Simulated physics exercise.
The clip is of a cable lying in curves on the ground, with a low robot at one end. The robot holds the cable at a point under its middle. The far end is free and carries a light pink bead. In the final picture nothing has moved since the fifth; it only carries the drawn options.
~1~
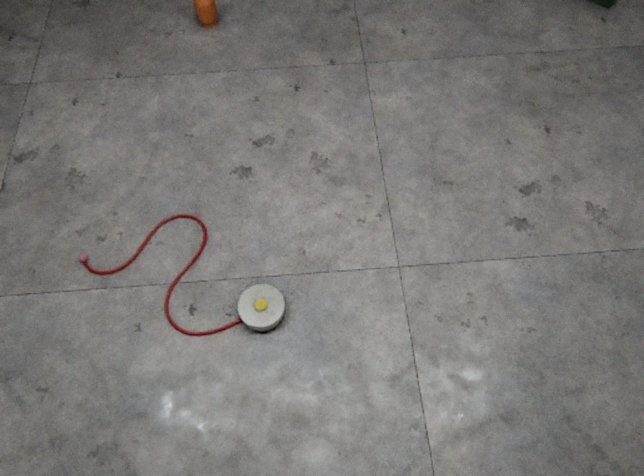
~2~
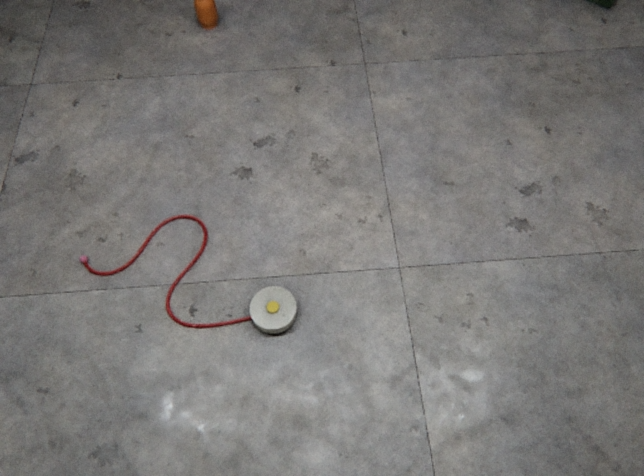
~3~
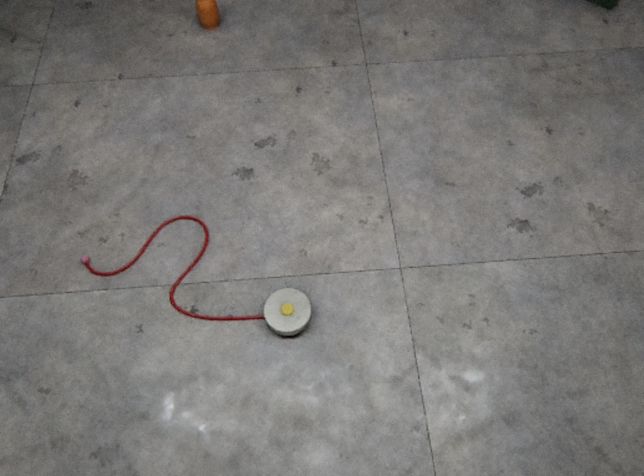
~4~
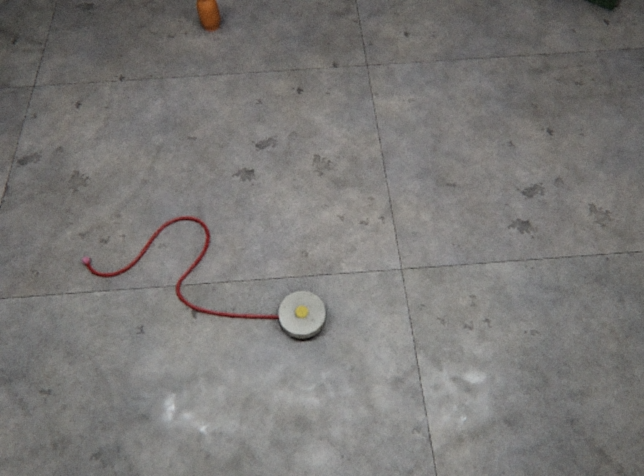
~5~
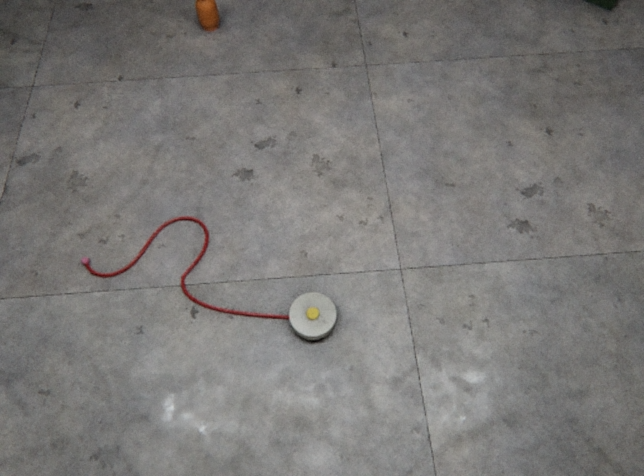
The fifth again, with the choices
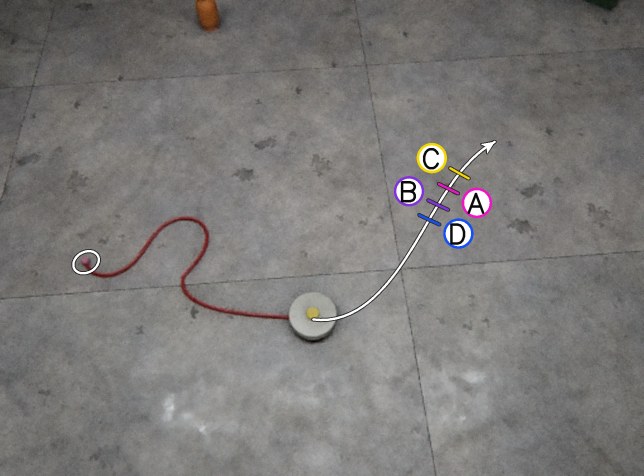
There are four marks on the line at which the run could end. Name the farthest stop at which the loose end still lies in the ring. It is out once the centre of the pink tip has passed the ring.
It can go as far as B.
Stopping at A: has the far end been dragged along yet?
Yes.
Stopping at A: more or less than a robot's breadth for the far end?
By then, less.
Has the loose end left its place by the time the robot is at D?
No.
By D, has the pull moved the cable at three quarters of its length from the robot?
Yes.
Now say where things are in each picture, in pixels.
Free end (83, 258); robot (262, 308), in the first frame.
Robot (274, 310); free end (84, 259), in the second frame.
Robot (288, 312); free end (85, 259), in the third frame.
Robot (302, 315); free end (86, 261), in the fourth frame.
Robot (313, 316); free end (85, 261), in the fifth frame.
On the marked copy, A at (448, 189); B at (438, 205); C at (459, 173); D at (429, 220); the ring at (86, 262); the route from (313, 319) via (423, 230) to (495, 142).
Taking B. A third of the way, robot (377, 292), middle of the cable (209, 249), free end (85, 261).
Two thirds of the way, robot (415, 242), middle of the cable (234, 253), free end (85, 261).
When it is over, robot (439, 201), middle of the cable (267, 247), free end (87, 264); the free end is still in its ring.
As for the rest, A drags the free end to (105, 265); C drags the free end to (125, 262); D is safe but short.
